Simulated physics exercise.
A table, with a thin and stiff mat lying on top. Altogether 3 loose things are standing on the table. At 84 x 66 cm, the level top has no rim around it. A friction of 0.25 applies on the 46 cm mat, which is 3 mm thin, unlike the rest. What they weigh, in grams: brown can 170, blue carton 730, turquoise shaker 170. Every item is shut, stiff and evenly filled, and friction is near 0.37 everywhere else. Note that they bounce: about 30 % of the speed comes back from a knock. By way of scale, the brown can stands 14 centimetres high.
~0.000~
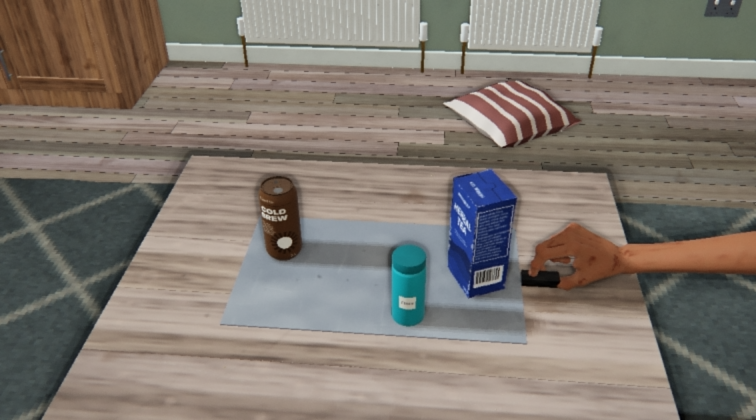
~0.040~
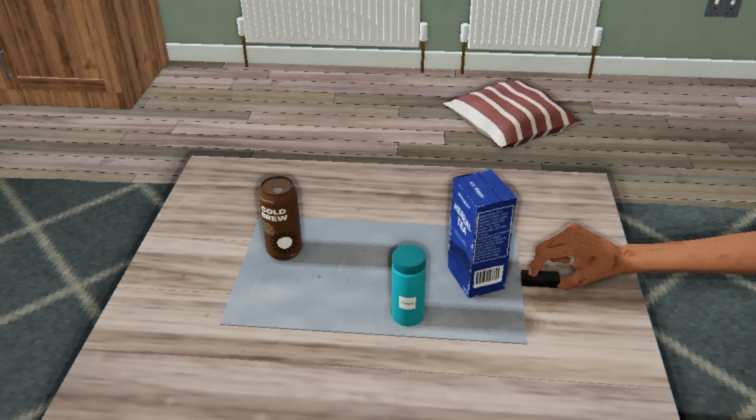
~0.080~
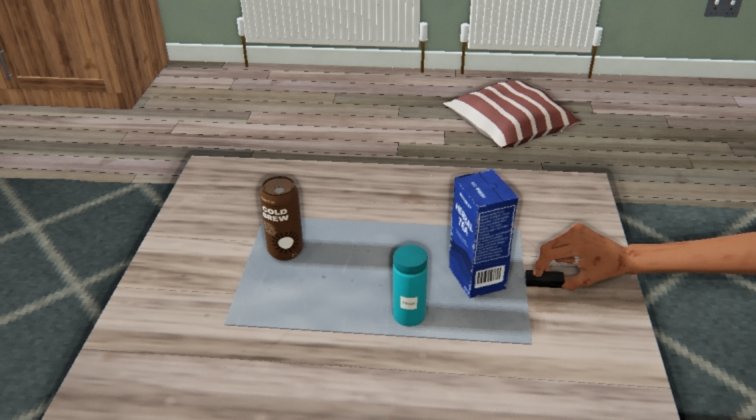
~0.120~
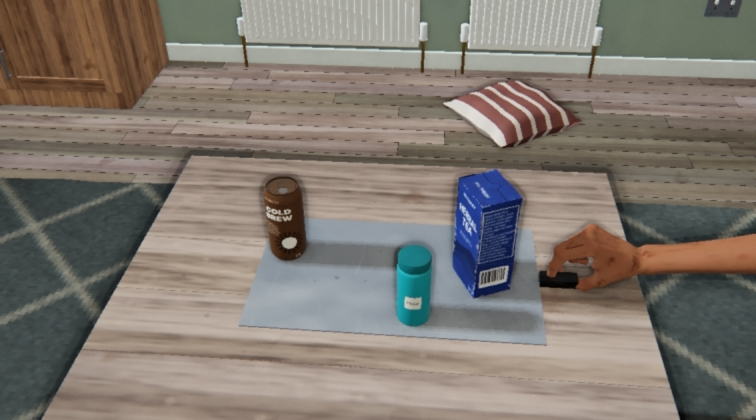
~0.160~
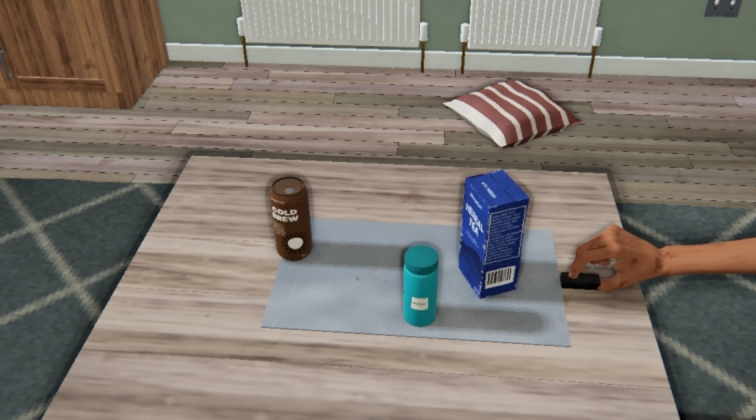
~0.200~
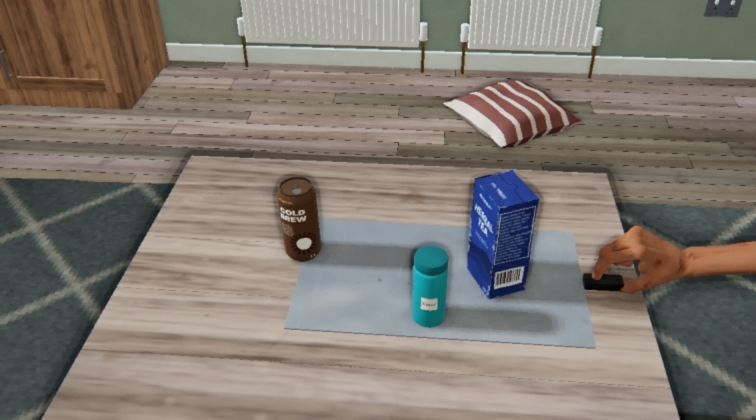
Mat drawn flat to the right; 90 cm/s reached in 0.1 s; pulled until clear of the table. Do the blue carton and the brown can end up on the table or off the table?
Outcome: Blue carton off the tabletop; brown can on the tabletop.
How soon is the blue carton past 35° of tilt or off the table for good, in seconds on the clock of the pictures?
Near 0.5 s on the clock.
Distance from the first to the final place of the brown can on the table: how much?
It ends about 6 centimetres from where it started.
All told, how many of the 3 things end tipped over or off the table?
Total: 2.
After 0.40 s, 28 cm of pull; blue carton moved 16 cm near (585, 240); brown can 10° off upright near (325, 221); turquoise shaker moved 16 cm.
After 0.70 s, 55 cm of pull; blue carton and turquoise shaker now off the table; brown can moved 6 cm near (319, 223).
After 1.00 s, 81 cm of pull; brown can moved 6 cm near (317, 223).
In the end (1.7 s), off the table, blue carton and turquoise shaker; not toppled but over 6 cm from the start, brown can. At the end, from the last picture's camera, brown can near (317, 223).
